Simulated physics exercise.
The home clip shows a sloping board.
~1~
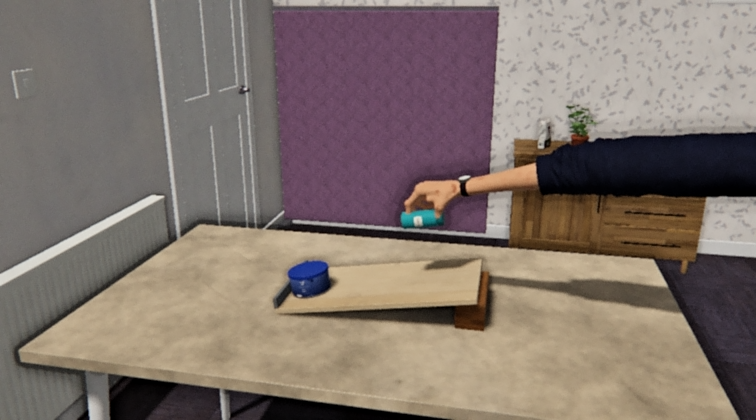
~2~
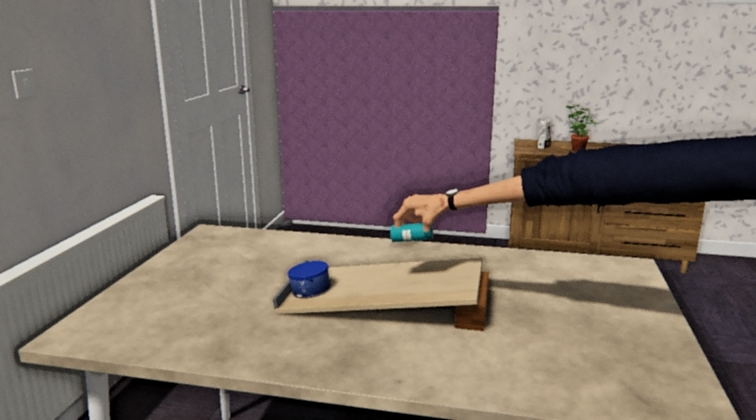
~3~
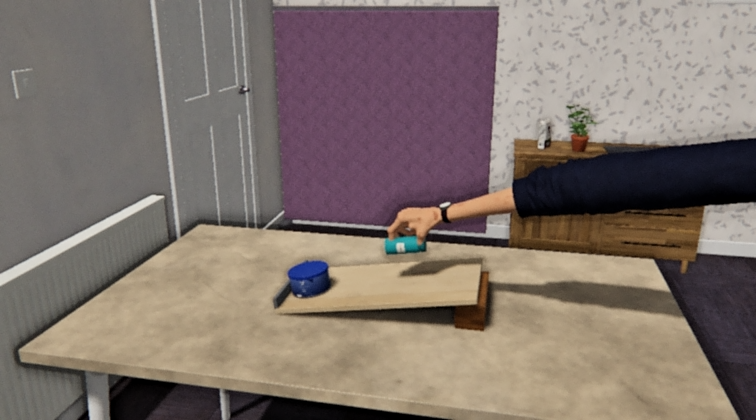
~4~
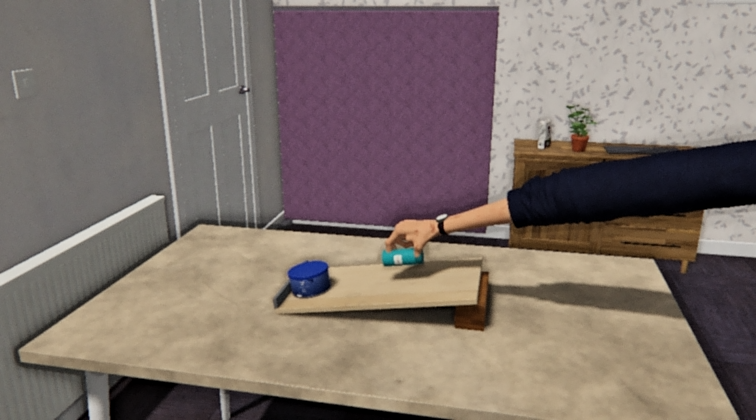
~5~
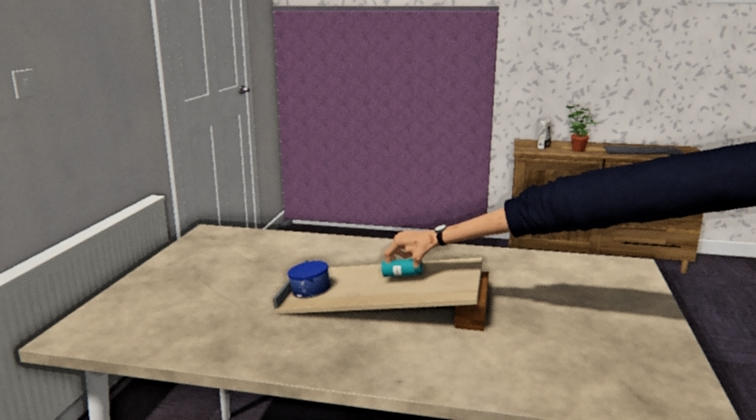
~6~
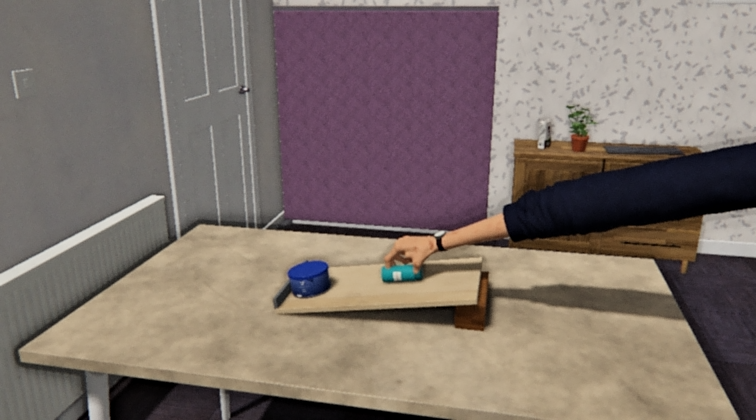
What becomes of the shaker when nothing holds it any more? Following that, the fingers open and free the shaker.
It will not go anywhere.
Then, 0.30 s past the last view, nothing moves.
Then, 0.70 s past the last view, turquoise shaker resting near (402, 273).
Finally, both still in place. Final places as the last picture's camera would see them, turquoise shaker near (402, 273). The turquoise shaker stays where it is put.
